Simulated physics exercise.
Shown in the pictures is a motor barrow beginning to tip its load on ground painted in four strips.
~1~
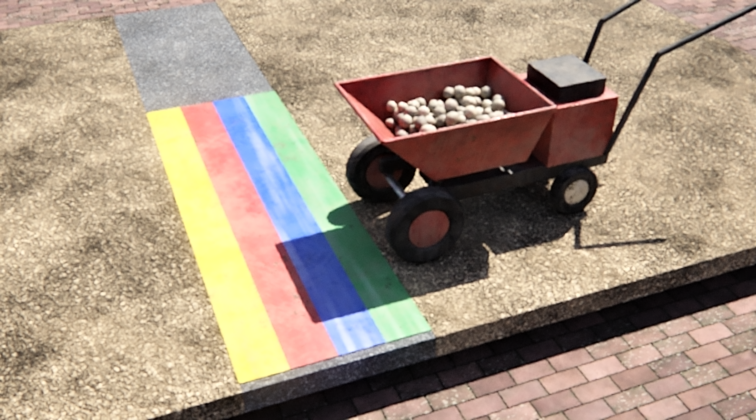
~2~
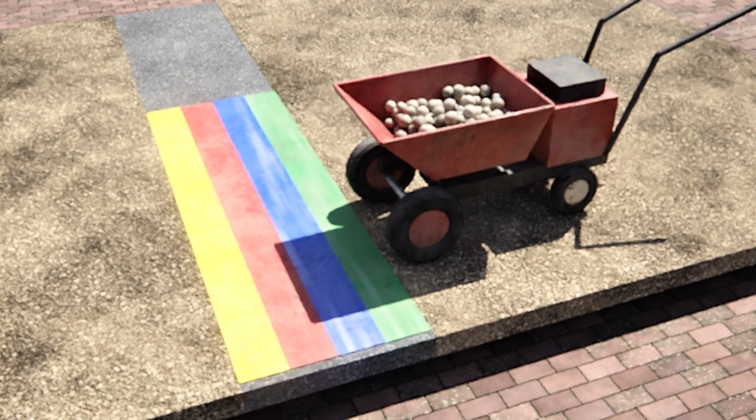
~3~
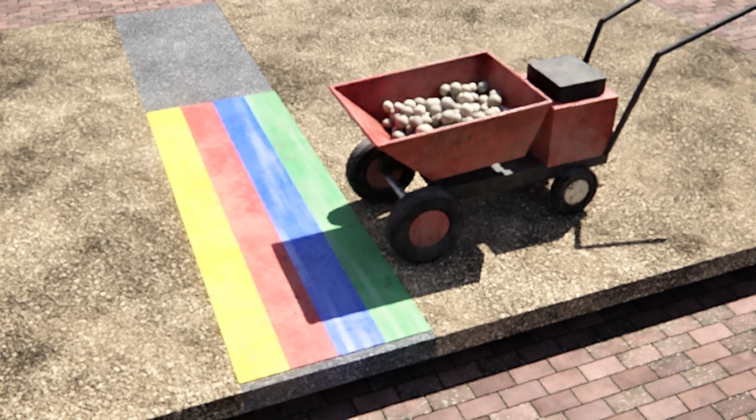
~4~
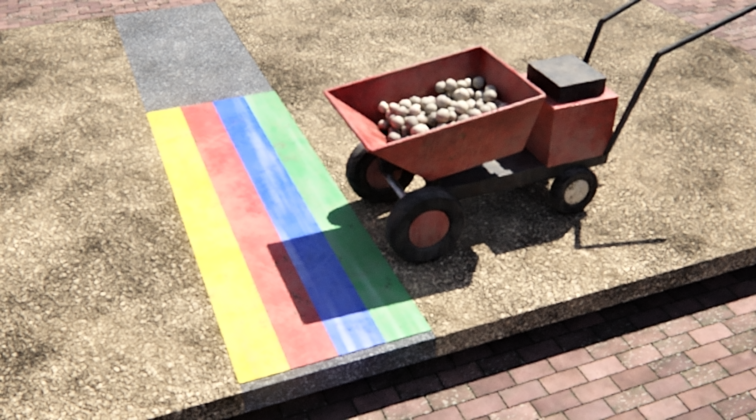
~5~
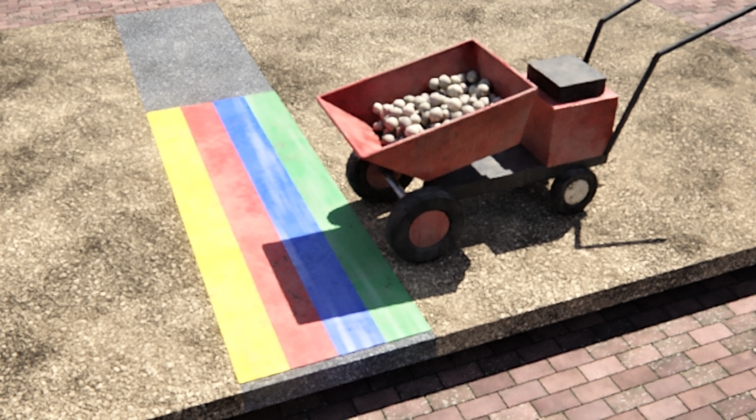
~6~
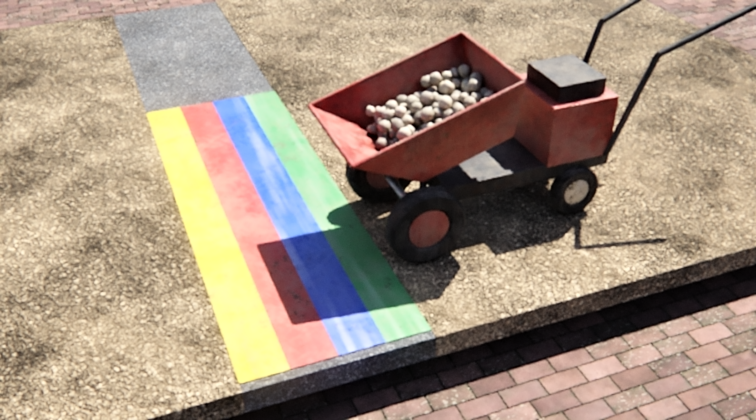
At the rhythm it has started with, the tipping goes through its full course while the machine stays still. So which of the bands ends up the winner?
The winner is the red band.
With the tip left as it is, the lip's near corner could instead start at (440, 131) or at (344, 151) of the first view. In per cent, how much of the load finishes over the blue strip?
First spot 30 per cent, second spot 0 per cent.
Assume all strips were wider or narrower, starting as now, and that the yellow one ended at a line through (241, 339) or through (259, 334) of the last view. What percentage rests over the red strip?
30 and 20 in a hundred.
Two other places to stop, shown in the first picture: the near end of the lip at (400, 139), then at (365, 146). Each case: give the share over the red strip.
First spot: About 30 percent; second spot: About 30 percent.
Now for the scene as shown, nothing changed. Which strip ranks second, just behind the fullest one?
That yellow strip.
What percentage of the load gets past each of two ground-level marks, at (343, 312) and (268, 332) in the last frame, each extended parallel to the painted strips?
Roughly 80 per cent, and 40 per cent.
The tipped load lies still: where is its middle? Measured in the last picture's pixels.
Near (246, 257).
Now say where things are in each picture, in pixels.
In the first picture, lip of the skip (383, 143), level; top of the load (460, 118), river pebbles; green strip (385, 297); blue strip (341, 308); red strip (295, 320); yellow strip (248, 332).
In the second picture, lip of the skip (382, 144), level; top of the load (459, 117).
In the third picture, lip of the skip (377, 147), tipped barely; top of the load (475, 119).
In the fourth picture, lip of the skip (371, 151), tipped a little; top of the load (471, 109).
In the fifth picture, lip of the skip (362, 158), tipped a little; top of the load (472, 102).
In the sixth picture, lip of the skip (353, 167), tipped clearly; top of the load (463, 98); green strip (385, 297); blue strip (341, 308); red strip (295, 320); yellow strip (248, 332).
Just after the last frame, skip tipped steeply; every one in the skip.
A moment on, skip tipped right over; roughly two thirds in the skip; about a tenth over the blue strip; roughly a quarter over the red strip; just a few over the yellow strip.
Further on, skip tipped right over; roughly a quarter in the skip; about a tenth over the blue strip; roughly a third over the red strip; roughly a quarter over the yellow strip; about a tenth off the paint.
When it is over, skip tipped right over; roughly a quarter in the skip; not one over the green strip; about a tenth over the blue strip; roughly a third over the red strip; roughly a quarter over the yellow strip; about a tenth off the paint.
